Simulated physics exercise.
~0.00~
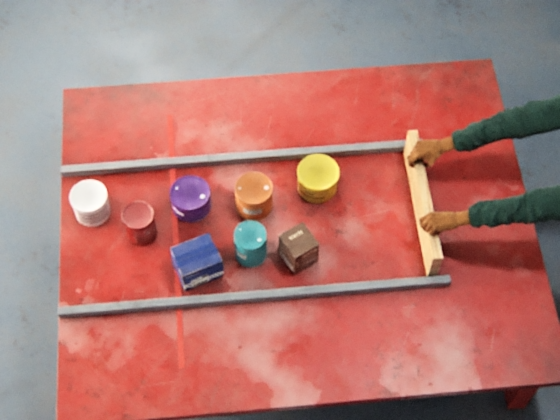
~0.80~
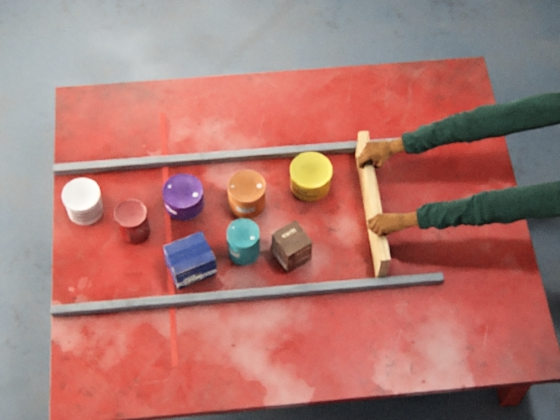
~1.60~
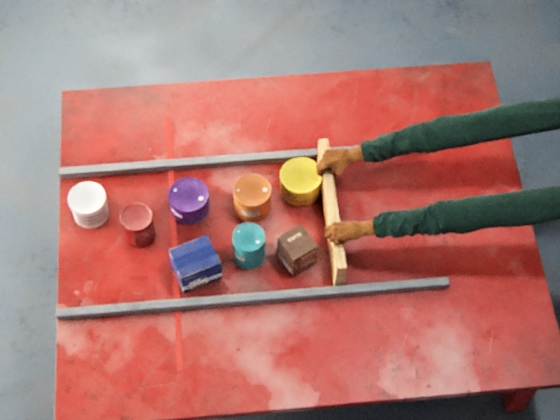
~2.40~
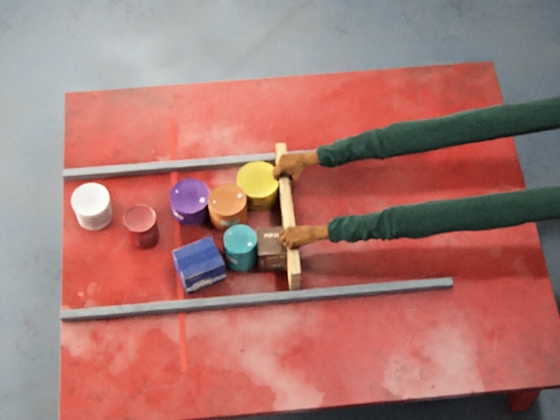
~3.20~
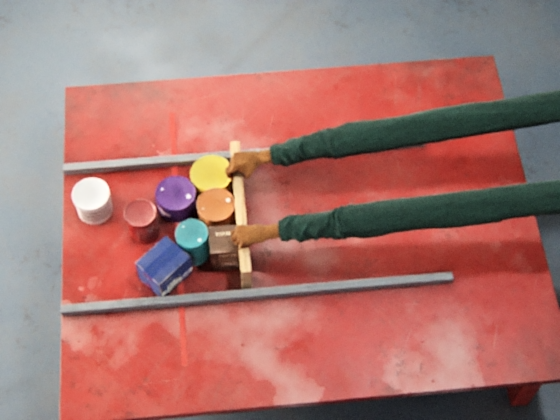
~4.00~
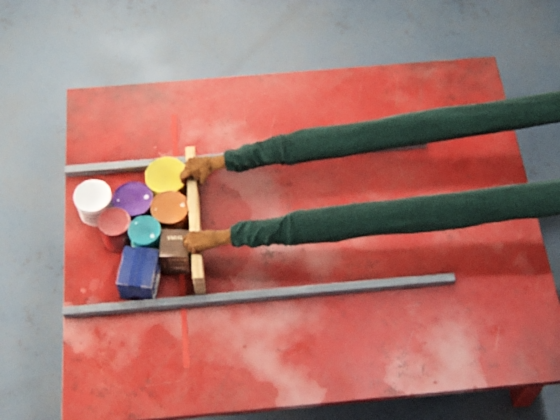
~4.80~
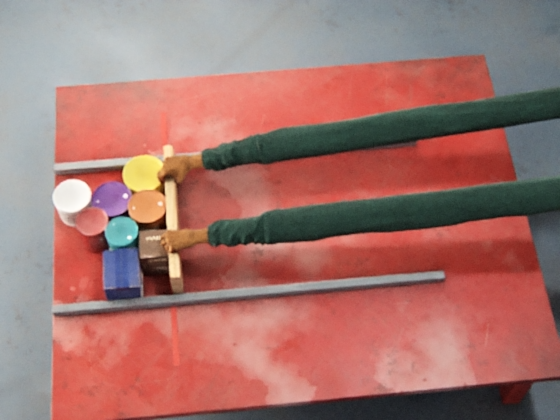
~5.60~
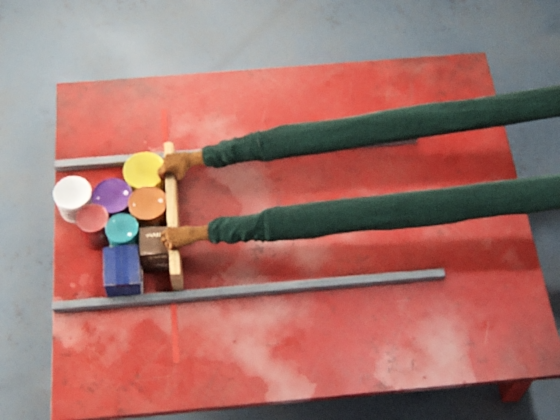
The clip shows two hands sliding a wooden plank leftward between gray rails on a red table, gathering colored round containers, a blue box and a brown box into a tight cluster, then stopping with everything still on the table.
